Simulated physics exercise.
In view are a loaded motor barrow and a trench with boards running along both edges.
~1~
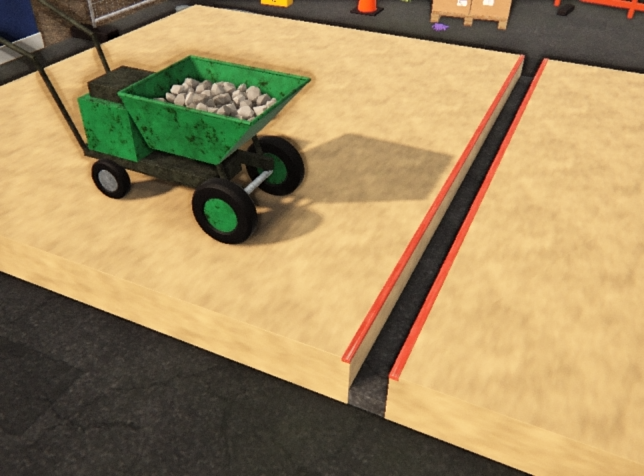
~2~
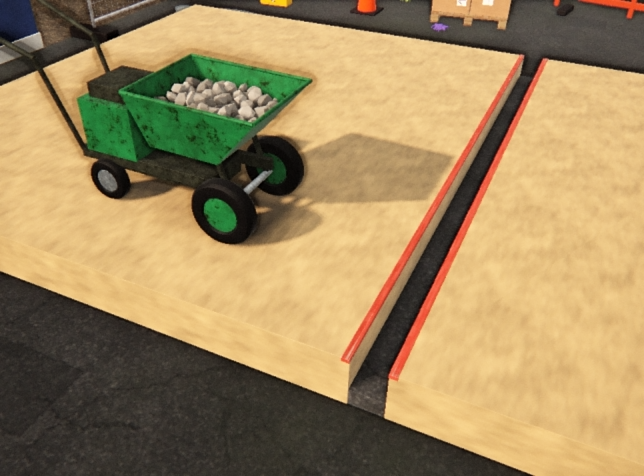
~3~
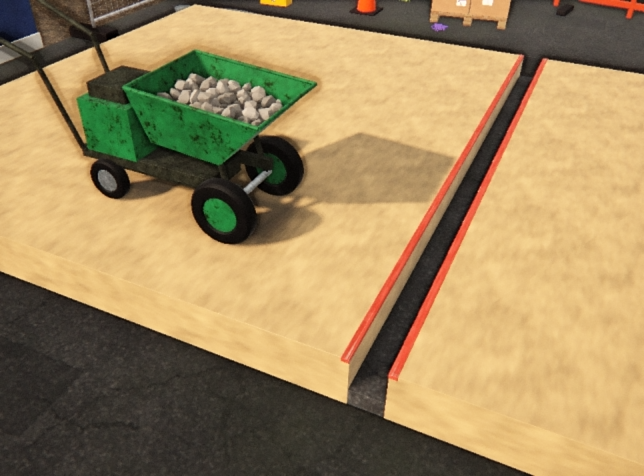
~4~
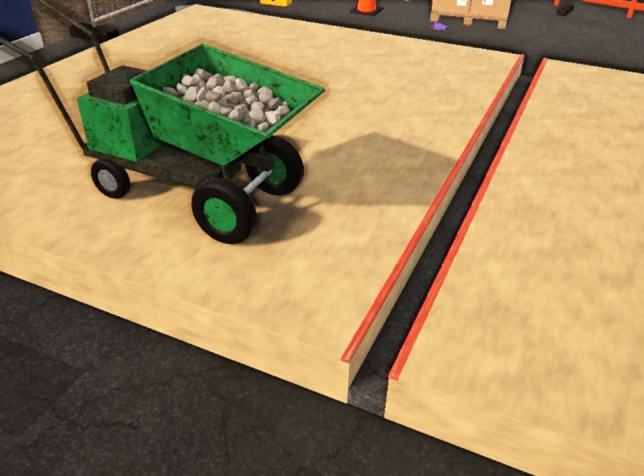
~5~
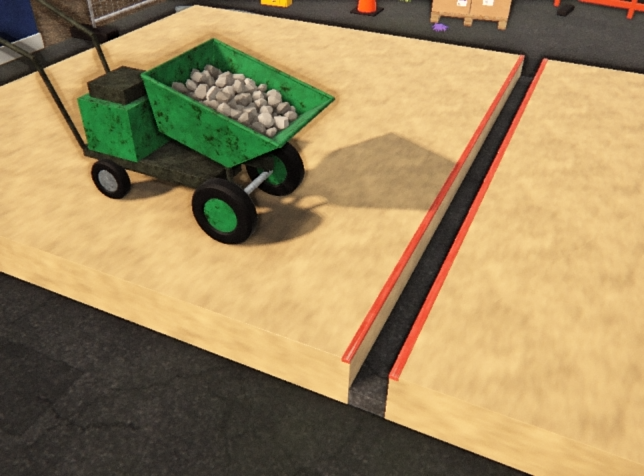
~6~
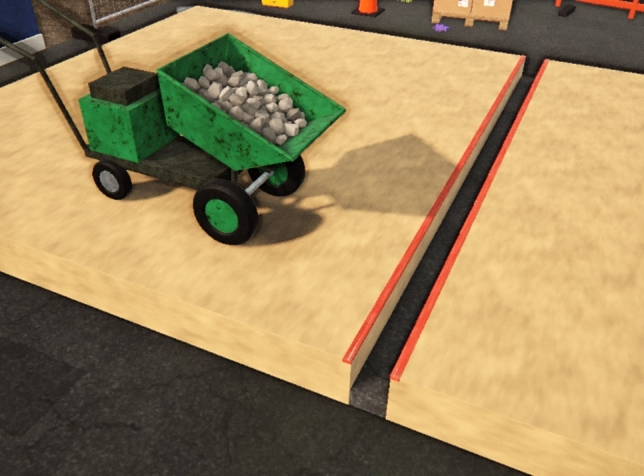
On a sandy platform in a paved yard, a parked green motor barrow gradually tilting its stone-filled skip toward a red-edged trench.
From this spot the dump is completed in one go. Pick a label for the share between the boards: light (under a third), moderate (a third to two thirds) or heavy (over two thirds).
Light - under a third.
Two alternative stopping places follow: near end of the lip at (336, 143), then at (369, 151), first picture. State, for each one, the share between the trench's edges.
Approximately 40 per cent and 0 per cent, in that order.
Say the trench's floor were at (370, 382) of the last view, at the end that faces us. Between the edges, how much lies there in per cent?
Around 20 per cent.
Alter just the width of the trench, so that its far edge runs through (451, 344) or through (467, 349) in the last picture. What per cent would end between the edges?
20 % and 20 %, give or take.
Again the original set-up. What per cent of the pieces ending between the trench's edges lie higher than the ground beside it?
I'd estimate around 0 %.
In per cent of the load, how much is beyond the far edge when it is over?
Roughly 0 in a hundred.
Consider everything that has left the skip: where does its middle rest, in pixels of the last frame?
The centre comes to rest close to (391, 249).
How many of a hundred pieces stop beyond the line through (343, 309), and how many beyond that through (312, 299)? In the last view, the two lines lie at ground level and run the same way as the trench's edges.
Respectively 40 and 60 %.
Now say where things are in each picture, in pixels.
Lip of the skip near (251, 124), level; top of the load near (217, 89), broken stones; first edge of the trench near (370, 317); far edge near (415, 332), the trench under half as wide as the skip, and about as deep as wide, in the first picture.
Lip of the skip near (253, 125), tipped barely; top of the load near (218, 89), in the second picture.
Lip of the skip near (259, 129), tipped barely; top of the load near (204, 99), in the third picture.
Lip of the skip near (268, 136), tipped a little; top of the load near (211, 97), in the fourth picture.
Lip of the skip near (279, 146), tipped clearly; top of the load near (205, 92), in the fifth picture.
Lip of the skip near (292, 159), tipped clearly; top of the load near (217, 90); first edge of the trench near (371, 318); far edge near (416, 333), in the sixth picture.
Shortly afterwards, skip tipped steeply; the whole lot in the skip.
Next, skip tipped right over; the bulk in the skip; near a quarter short of the trench; only a few in or heaped over the trench; only a few falling.
Some moments later, skip tipped right over; near a third in the skip; near half short of the trench; a little in or heaped over the trench.
In the end, skip tipped right over; near a third in the skip; near a third short of the trench; near a quarter in or heaped over the trench; none at all beyond it.
